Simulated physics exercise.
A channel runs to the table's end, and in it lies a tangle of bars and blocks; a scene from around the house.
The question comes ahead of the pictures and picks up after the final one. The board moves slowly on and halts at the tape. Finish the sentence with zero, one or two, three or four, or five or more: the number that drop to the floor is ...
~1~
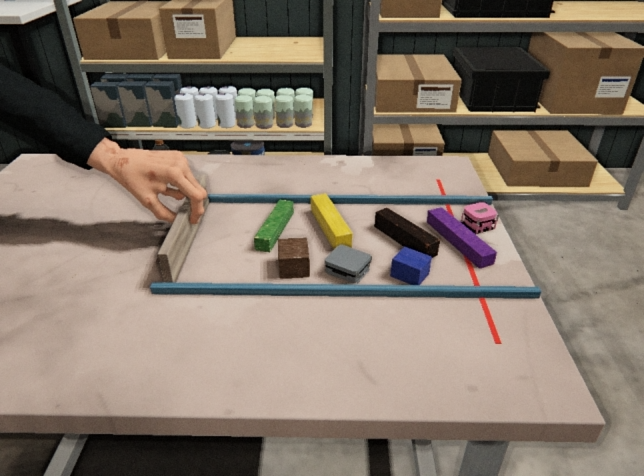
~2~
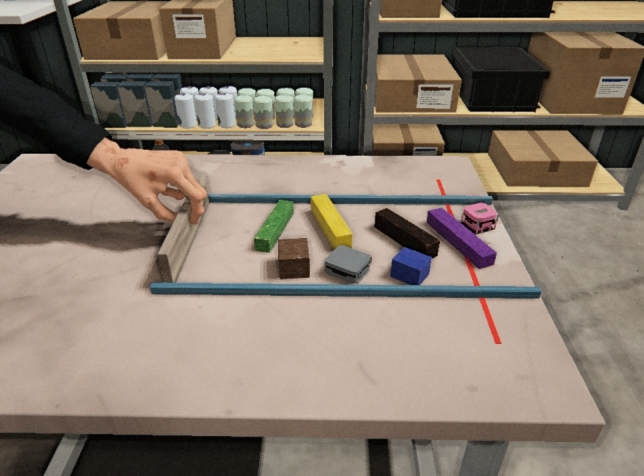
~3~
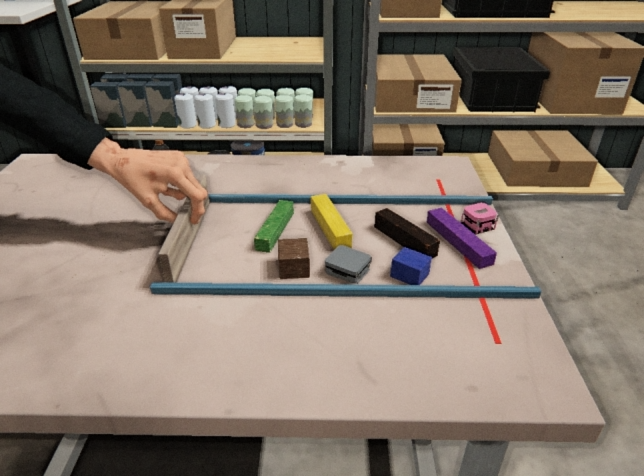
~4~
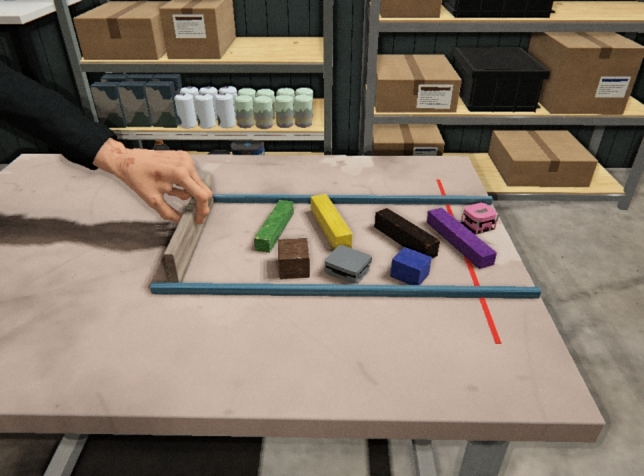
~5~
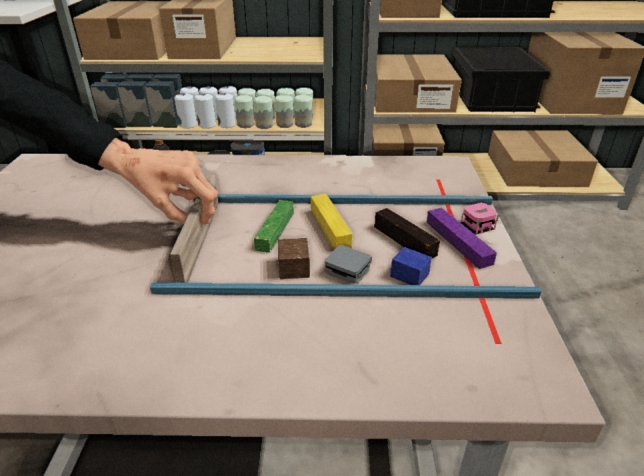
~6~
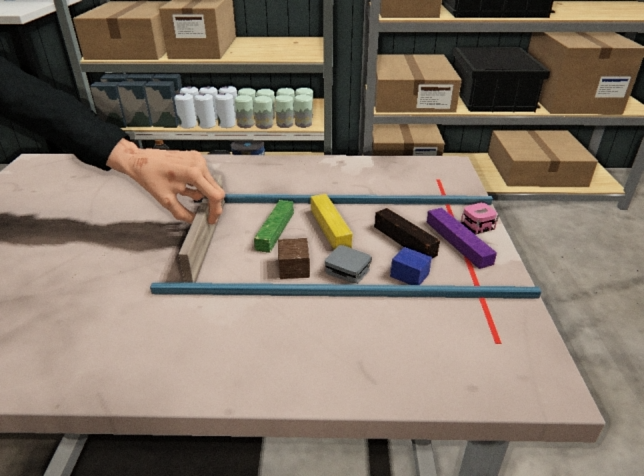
The number that drop to the floor is three or four.
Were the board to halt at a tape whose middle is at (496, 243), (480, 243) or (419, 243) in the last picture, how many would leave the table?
Floor tally per try: 6 / 5 / 0.
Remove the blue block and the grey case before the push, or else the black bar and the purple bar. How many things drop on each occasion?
You'd see 2 fallen, and 1 in the other try.
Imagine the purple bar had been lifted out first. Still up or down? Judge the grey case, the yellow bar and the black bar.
Final state: Grey case in place, yellow bar in place, black bar off.
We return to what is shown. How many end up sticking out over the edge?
The count is 1.
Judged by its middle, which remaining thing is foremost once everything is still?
Going by centres, it is the grey case.
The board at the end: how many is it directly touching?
At rest, 2 are in contact.
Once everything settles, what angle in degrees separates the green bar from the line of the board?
Some 0 degrees.
Early on, none off yet; pink case at rest near (479, 219); purple bar at rest near (459, 236); black bar at rest near (406, 233).
Finally, the number that fall off is three or four; lost, blue block, black bar, purple bar and pink case.
